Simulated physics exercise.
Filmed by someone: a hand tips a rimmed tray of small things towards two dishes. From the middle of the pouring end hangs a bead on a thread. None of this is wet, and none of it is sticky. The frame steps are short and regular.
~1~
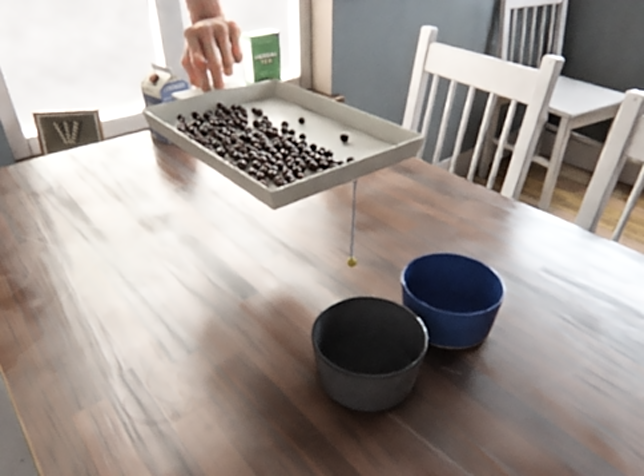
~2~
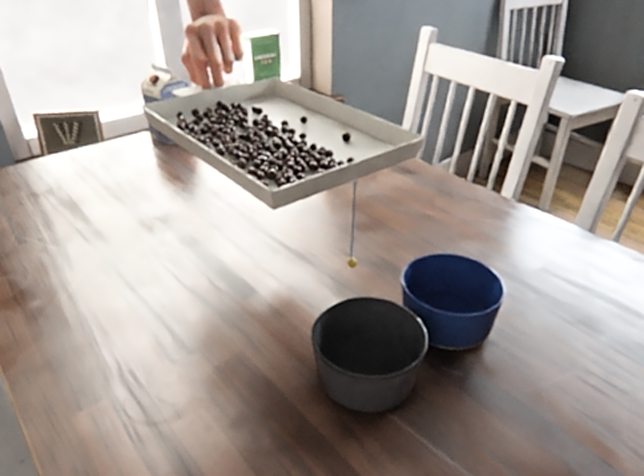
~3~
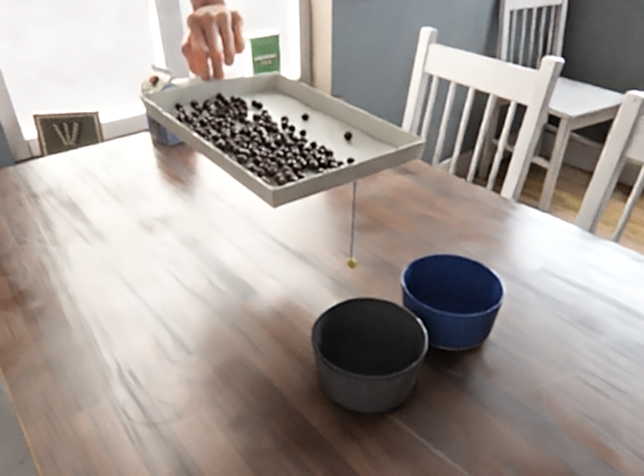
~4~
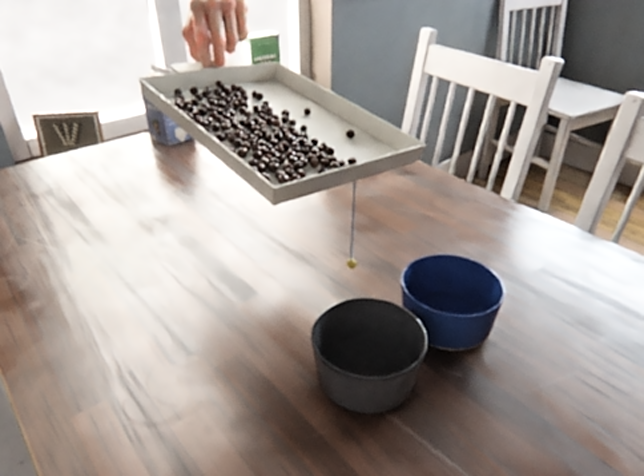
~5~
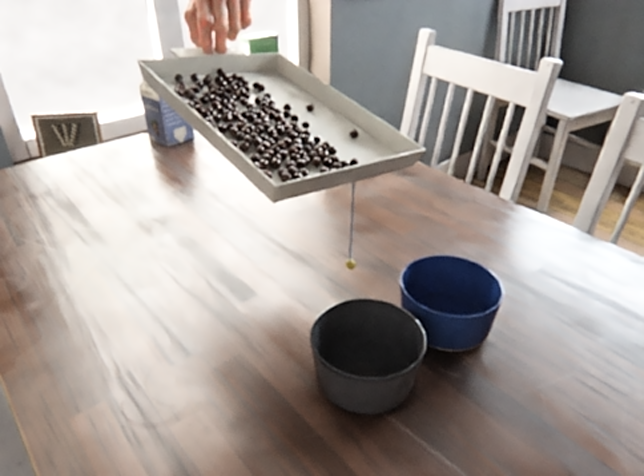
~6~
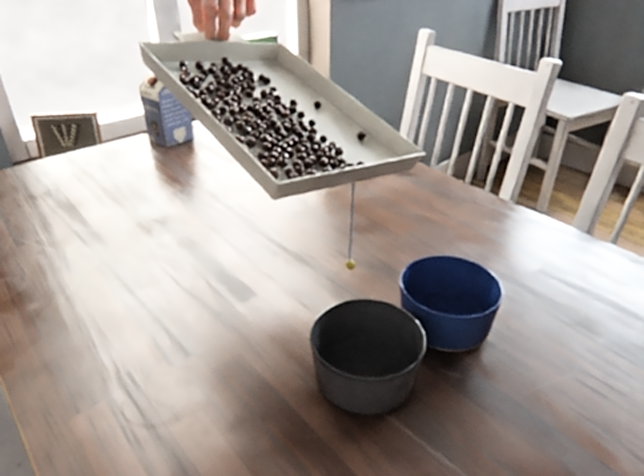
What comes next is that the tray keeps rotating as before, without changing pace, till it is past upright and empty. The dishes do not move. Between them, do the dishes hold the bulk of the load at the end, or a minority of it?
They hold a minority.
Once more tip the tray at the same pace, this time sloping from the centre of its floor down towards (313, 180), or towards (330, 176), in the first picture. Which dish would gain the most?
I'd say the one to the left first, then the one to the left.
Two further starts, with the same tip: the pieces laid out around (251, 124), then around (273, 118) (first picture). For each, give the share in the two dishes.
Close to 20 in a hundred, then close to 20 in a hundred.
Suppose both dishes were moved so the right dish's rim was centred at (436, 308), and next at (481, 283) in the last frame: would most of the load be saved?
Well, a minority share the first time and a minority share the next.
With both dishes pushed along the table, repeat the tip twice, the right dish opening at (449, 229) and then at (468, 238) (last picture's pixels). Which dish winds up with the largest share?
Try 1: The leftmost dish; try 2: The leftmost dish.
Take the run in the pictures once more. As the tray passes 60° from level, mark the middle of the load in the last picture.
In the last view, the load is centred close to (383, 158).
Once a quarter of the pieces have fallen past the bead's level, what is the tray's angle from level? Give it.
Around 80° of tilt.
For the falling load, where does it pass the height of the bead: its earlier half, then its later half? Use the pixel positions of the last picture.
The first part passes (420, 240); everything after passes (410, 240).
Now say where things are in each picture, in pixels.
The first picture shows corners of the pouring end at (273, 188) and (419, 135), level; middle of the load at (255, 143), chocolate balls; left dish at (409, 383); right dish at (491, 323); bead on its thread at (352, 262).
The second picture shows corners of the pouring end at (273, 188) and (419, 137), level; middle of the load at (255, 142).
The third picture shows corners of the pouring end at (274, 186) and (419, 139), tipped barely, lowest at the right corner; middle of the load at (255, 138).
The fourth picture shows corners of the pouring end at (276, 183) and (420, 143), tipped a little, lowest at the right corner; middle of the load at (256, 130).
The fifth picture shows corners of the pouring end at (277, 181) and (420, 148), tipped a little, lowest at the right corner; middle of the load at (258, 124).
The sixth picture shows corners of the pouring end at (279, 179) and (419, 151), tipped clearly, lowest at the right corner; middle of the load at (264, 119), nearly all on the move; left dish at (408, 386); right dish at (490, 325).
Soon, tray tipped steeply; most on the tray; a small part in the right dish; a stray few outside both; a small part in the air.
A while on, tray tipped right over; a small part on the tray; about a quarter in the right dish; about half outside both; about a quarter in the air.
Towards the end, tray tipped past a quarter turn; about a quarter in the right dish; most outside both.
Finally, tray tipped past a quarter turn; a stray few in the left dish; about a quarter in the right dish; most outside both.
